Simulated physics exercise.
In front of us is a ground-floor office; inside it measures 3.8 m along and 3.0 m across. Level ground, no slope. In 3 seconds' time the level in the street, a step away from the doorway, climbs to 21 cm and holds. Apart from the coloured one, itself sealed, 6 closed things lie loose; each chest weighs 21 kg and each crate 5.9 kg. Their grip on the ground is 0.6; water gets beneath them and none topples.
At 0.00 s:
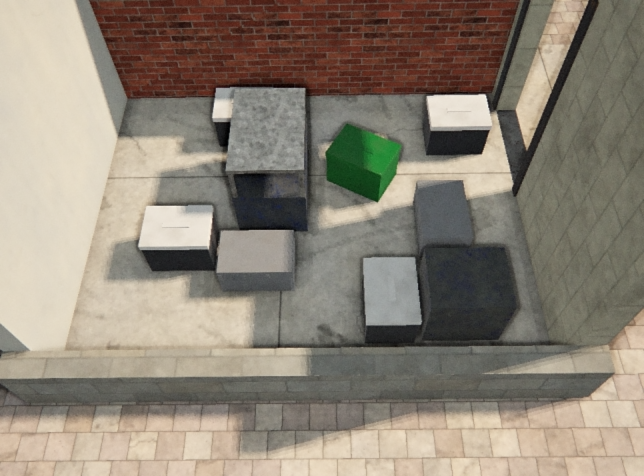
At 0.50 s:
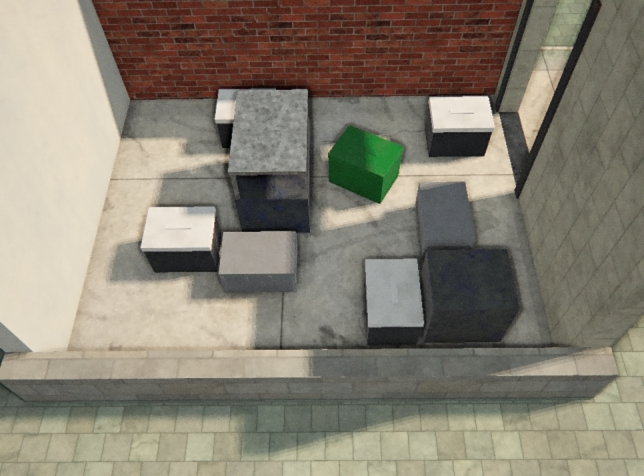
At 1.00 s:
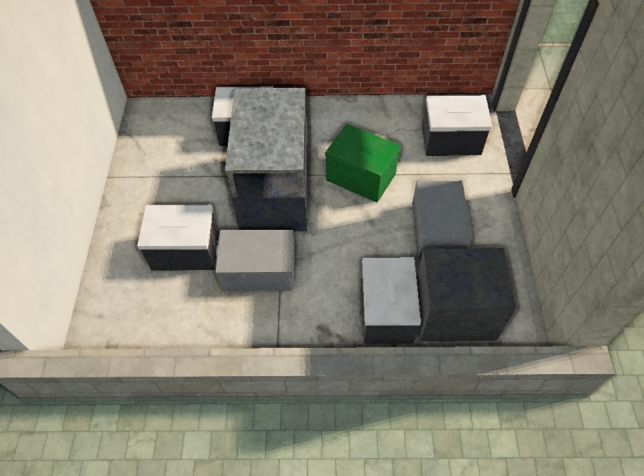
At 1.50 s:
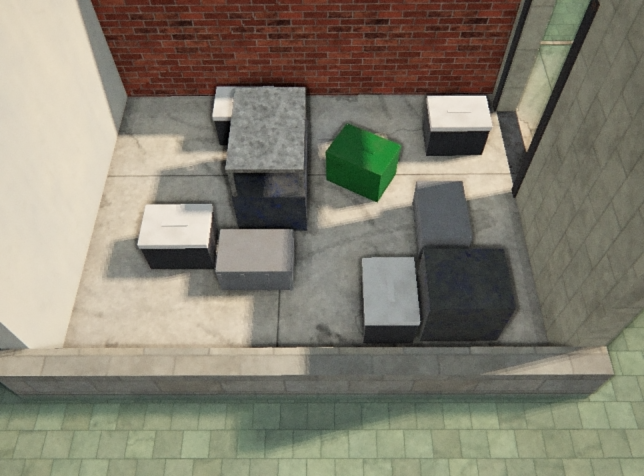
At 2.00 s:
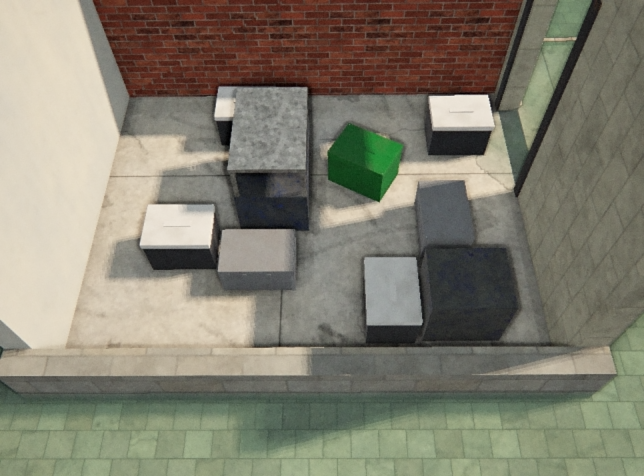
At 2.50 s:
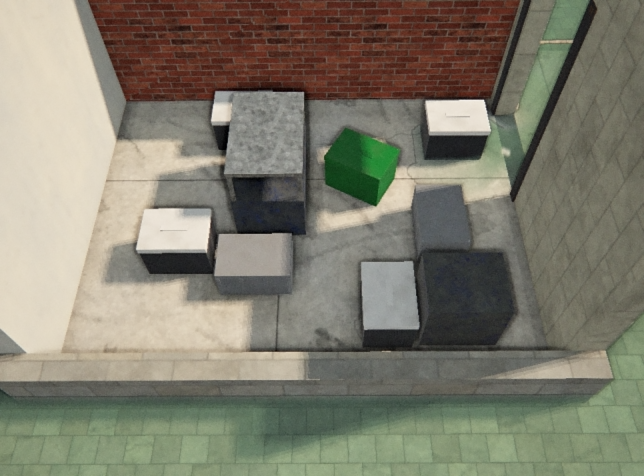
The footage shows an open-topped room holding a green chest among grey, dark and white-topped boxes, while greenish water spreads across the paving outside and then edges in by the doorway at right; the objects stay in place.
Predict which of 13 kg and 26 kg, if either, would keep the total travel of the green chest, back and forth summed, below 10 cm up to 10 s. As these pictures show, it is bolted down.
My prediction: Neither figure works.
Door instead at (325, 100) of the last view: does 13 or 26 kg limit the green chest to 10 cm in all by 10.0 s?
Answer: No option succeeds.
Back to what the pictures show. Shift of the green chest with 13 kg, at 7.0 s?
Close to 120 centimetres.
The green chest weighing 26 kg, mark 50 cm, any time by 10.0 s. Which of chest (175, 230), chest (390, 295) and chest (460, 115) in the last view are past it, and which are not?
In that order: Below, below, beyond.
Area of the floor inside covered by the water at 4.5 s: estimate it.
I'd put it close to 5.5 m2.
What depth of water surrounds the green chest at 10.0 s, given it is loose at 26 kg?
Depth: Approx. 11 cm.
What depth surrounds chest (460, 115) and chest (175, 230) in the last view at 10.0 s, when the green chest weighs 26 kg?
Depths: Near 15 cm, then near 11 cm.
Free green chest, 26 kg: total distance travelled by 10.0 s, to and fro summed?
About 100 cm.
After 3.5 s the green chest would be 0 cm from its start with 13 kg and 0 cm from its start with 26 kg; 3 cm of water round it then.
After 4.5 s the green chest would be 17 cm from its start with 13 kg and 0 cm from its start with 26 kg; 6 cm of water round it then.
After 7.0 s the green chest would be 125 cm from its start with 13 kg and 28 cm from its start with 26 kg; 11 cm of water round it then.
After 10.0 s the green chest would be 115 cm from its start with 13 kg and 91 cm from its start with 26 kg; 11 cm of water round it then.
